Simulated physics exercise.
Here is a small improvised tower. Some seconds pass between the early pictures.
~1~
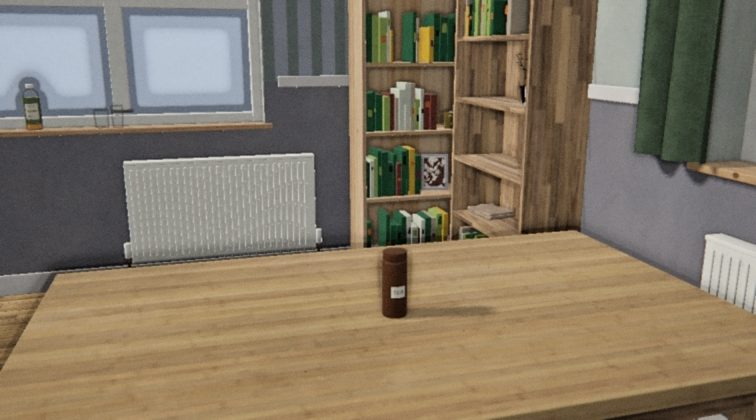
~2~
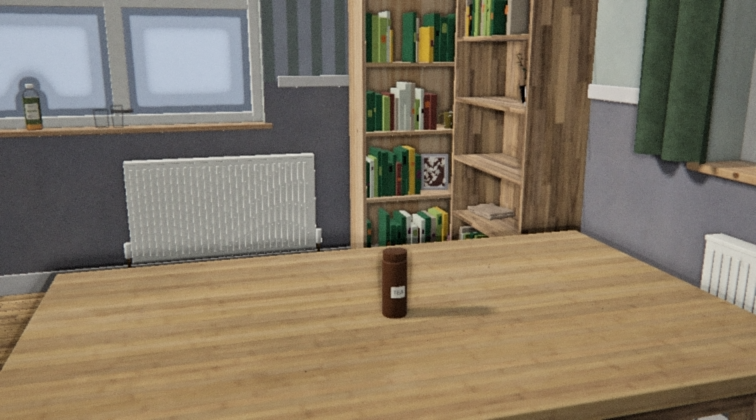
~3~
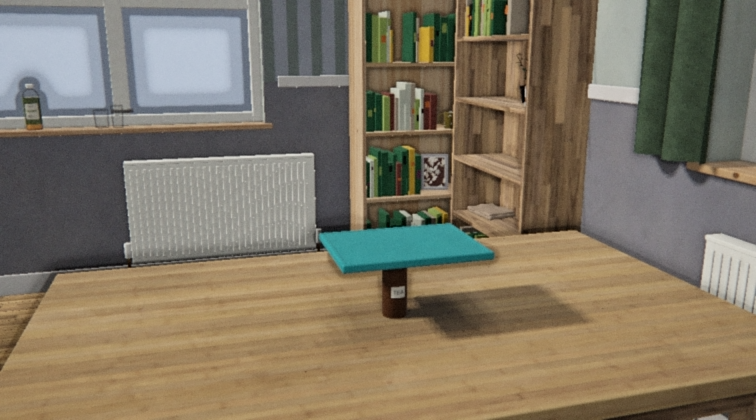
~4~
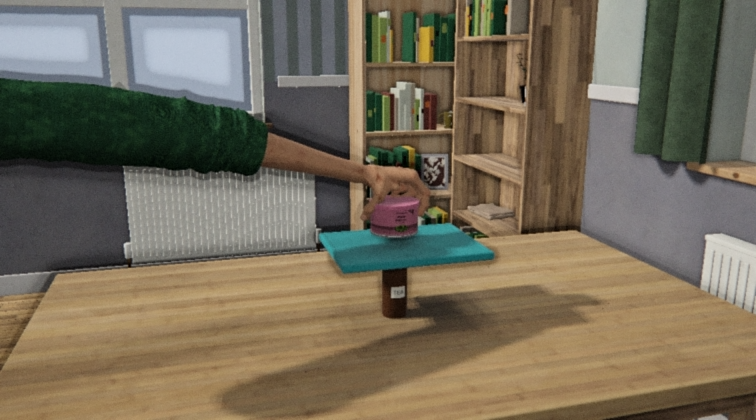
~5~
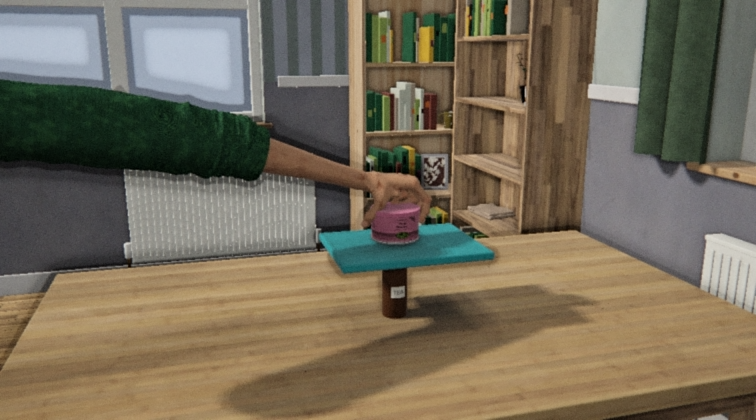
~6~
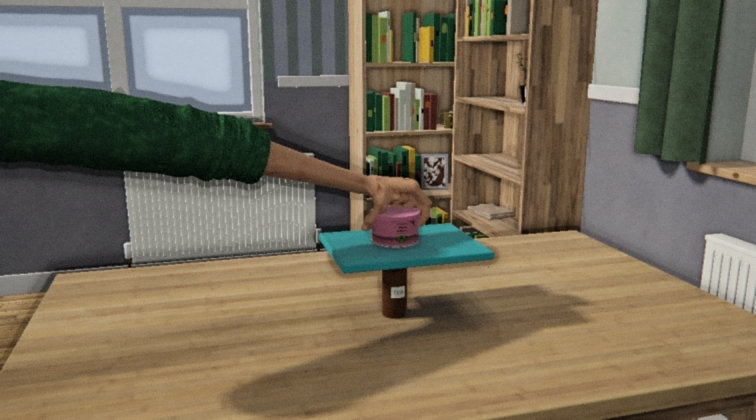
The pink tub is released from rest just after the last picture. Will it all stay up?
In the end the stack keeps its balance.
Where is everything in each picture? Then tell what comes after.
In the first frame, the last thing is not in view yet; brown shaker (395, 283).
In the second frame, the last thing is not in view yet; brown shaker (395, 283).
In the third frame, the last thing is not in view yet; brown shaker (395, 283).
In the fourth frame, coming down; pink tub (394, 216); brown shaker (395, 283).
In the fifth frame, coming down; pink tub (395, 223); brown shaker (395, 283).
In the sixth frame, in place under the hand; pink tub (395, 226); brown shaker (395, 283).
Then, 0.30 s past the last view, nothing moves.
Then, 1.00 s past the last view, pink tub resting near (395, 227).
Finally, all 3 still in place. Final places as the last picture's camera would see them, pink tub near (395, 227). The stack holds.
